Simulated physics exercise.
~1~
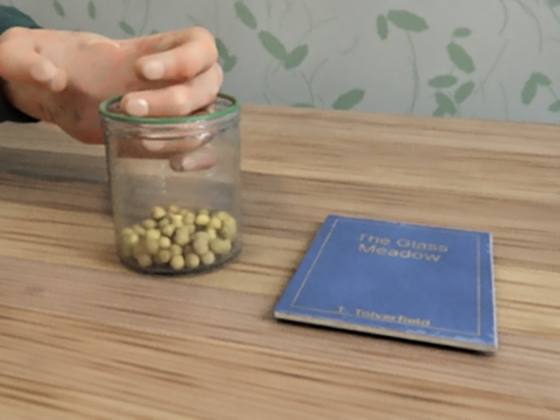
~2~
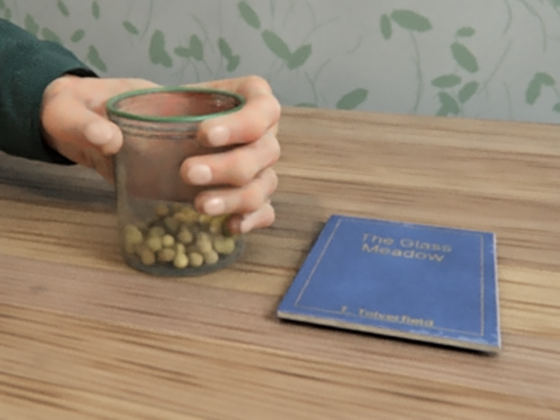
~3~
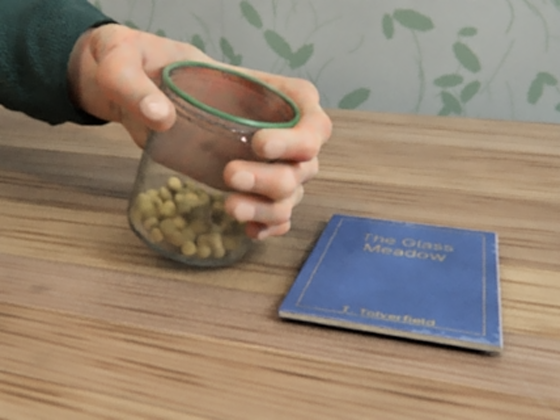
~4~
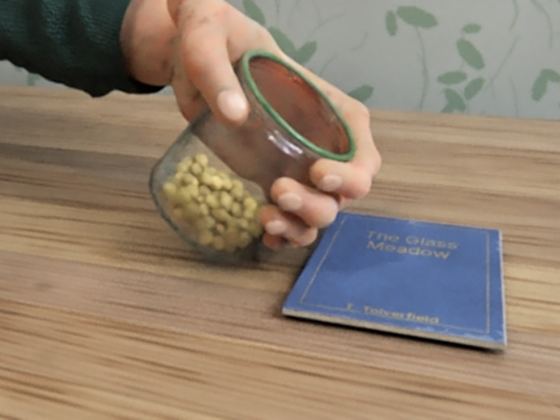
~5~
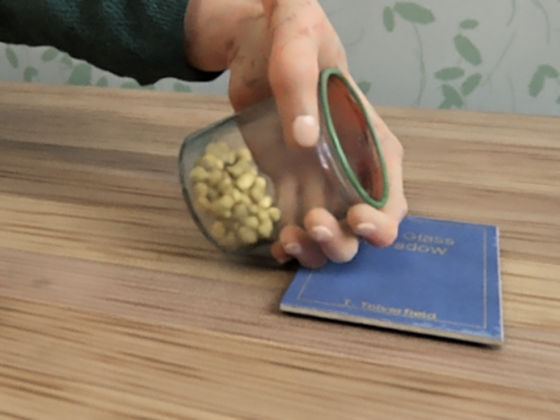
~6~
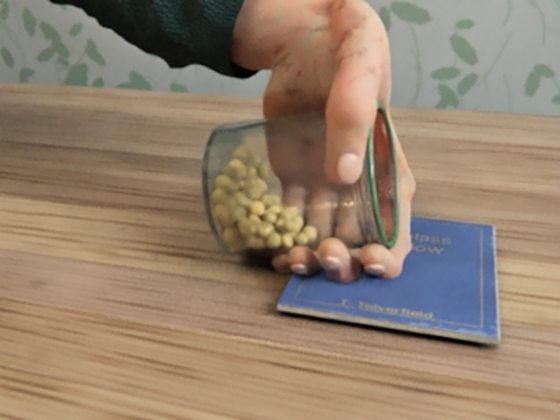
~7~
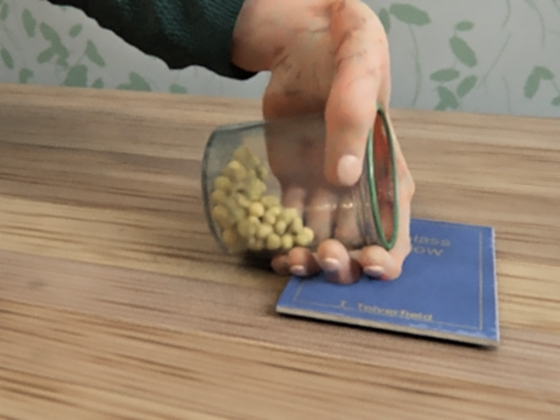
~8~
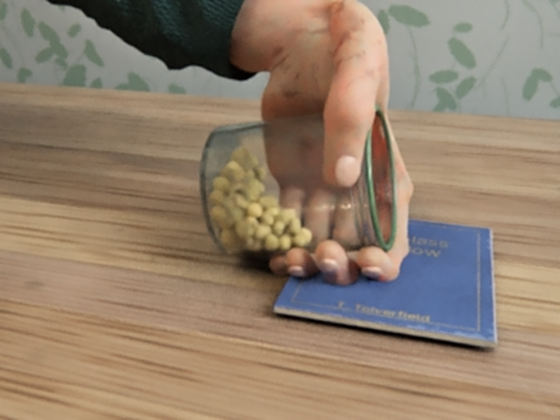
Glass jar of small pale-green balls being tipped rightward by a hand until lying nearly flat against a blue book, nothing spilling.
